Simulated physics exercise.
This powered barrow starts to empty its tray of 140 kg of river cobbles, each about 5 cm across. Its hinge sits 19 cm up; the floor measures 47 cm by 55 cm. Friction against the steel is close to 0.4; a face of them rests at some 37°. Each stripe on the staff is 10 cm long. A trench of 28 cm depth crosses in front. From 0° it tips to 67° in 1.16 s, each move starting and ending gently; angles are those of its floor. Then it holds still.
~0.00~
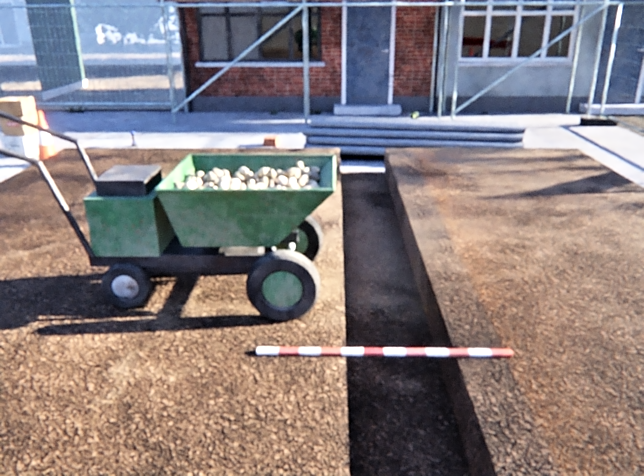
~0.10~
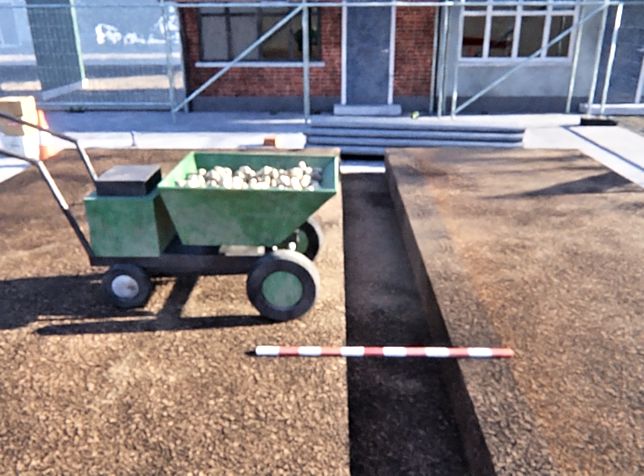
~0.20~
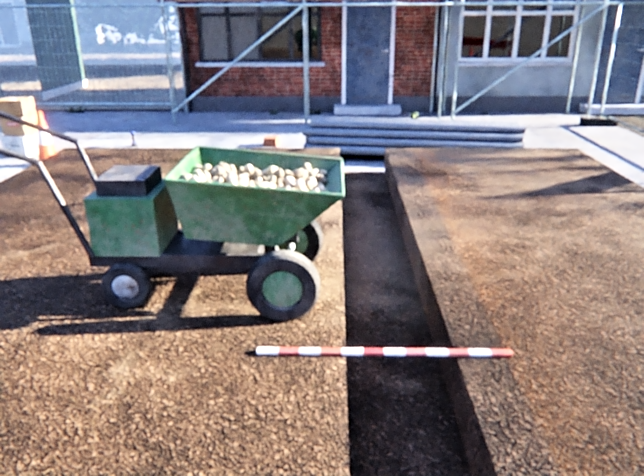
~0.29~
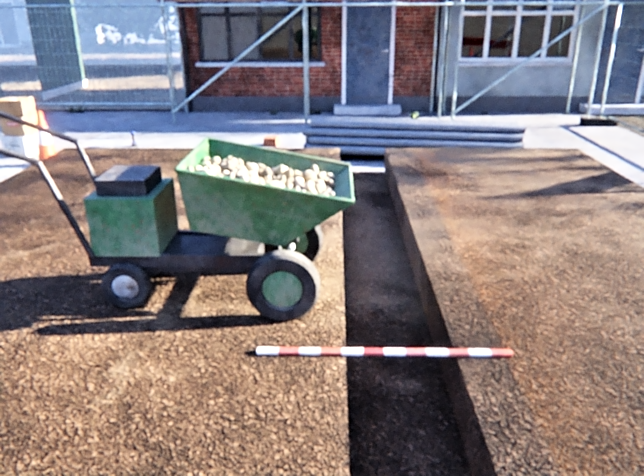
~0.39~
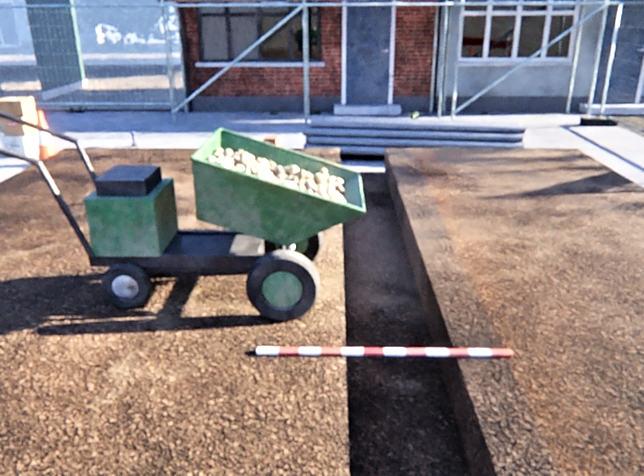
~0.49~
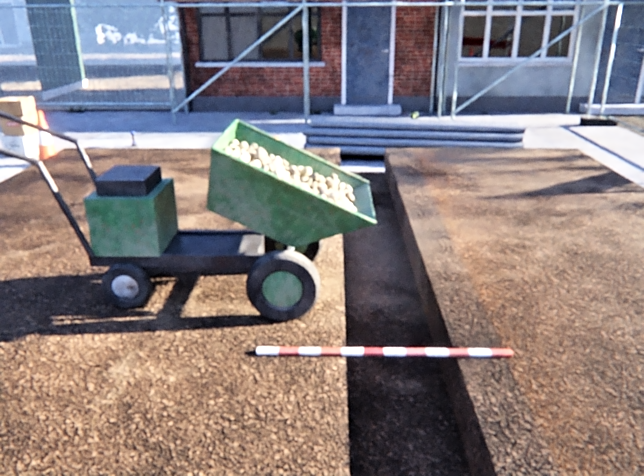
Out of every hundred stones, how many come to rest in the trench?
About 82 per cent.
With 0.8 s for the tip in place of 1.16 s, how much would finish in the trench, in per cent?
It would be near 75 per cent.
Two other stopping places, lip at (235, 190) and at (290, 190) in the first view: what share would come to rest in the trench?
About 70 and 100 per cent.
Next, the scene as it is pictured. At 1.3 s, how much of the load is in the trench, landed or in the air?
About 30 per cent by then.
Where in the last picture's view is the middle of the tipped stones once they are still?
Near (412, 321).
After 0.9 s the floor is at 57°; 100 % in the tray; the foremost stones are at (391, 250).
After 1.3 s the floor is at 67°; 67 % in the tray, 29 % in the trench, 4 % past the trench; the foremost stones are at (461, 296).
After 1.6 s the floor is at 67°; 28 % in the tray, 55 % in the trench, 18 % past the trench; the foremost stones are at (533, 293).
After 3.6 s the floor is at 67°; 0 % in the tray, 82 % in the trench, 18 % past the trench; the foremost stones are at (588, 290).
